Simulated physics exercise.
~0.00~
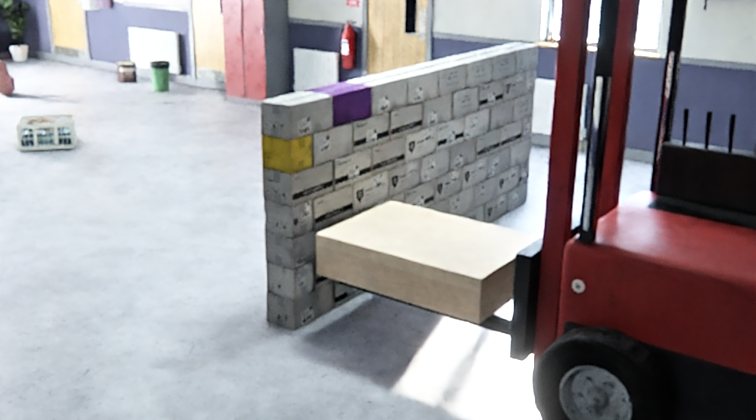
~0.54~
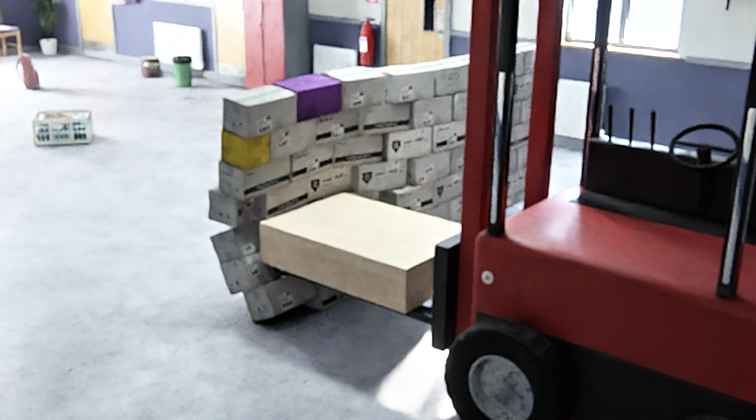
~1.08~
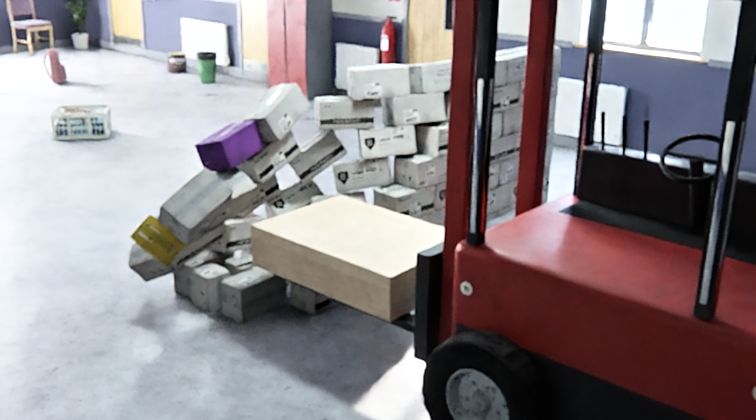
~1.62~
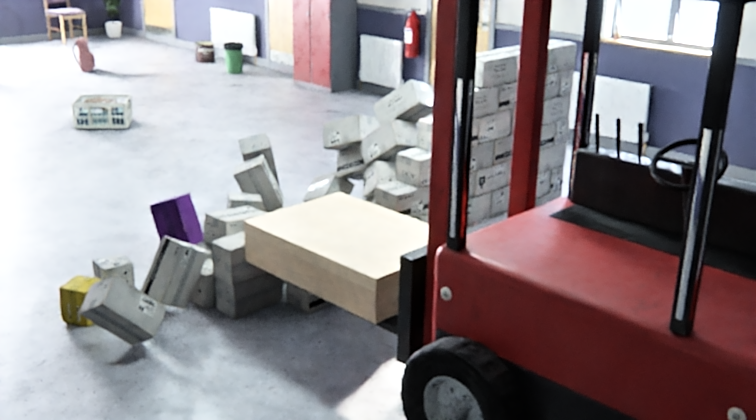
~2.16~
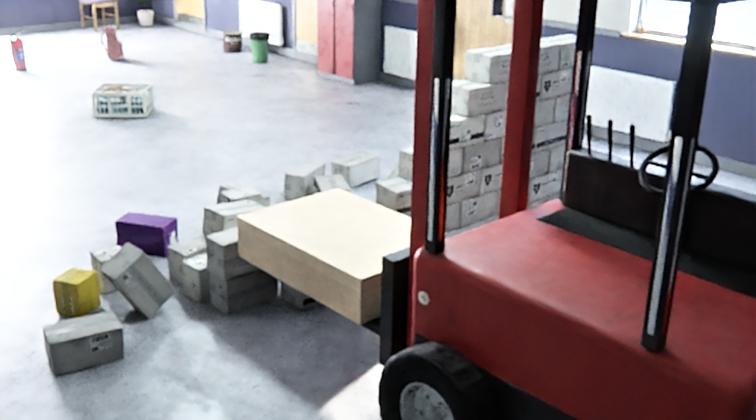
Red forklift pushing a pale block into a loose grey parcel wall, its left end collapsing while the right part stays standing.
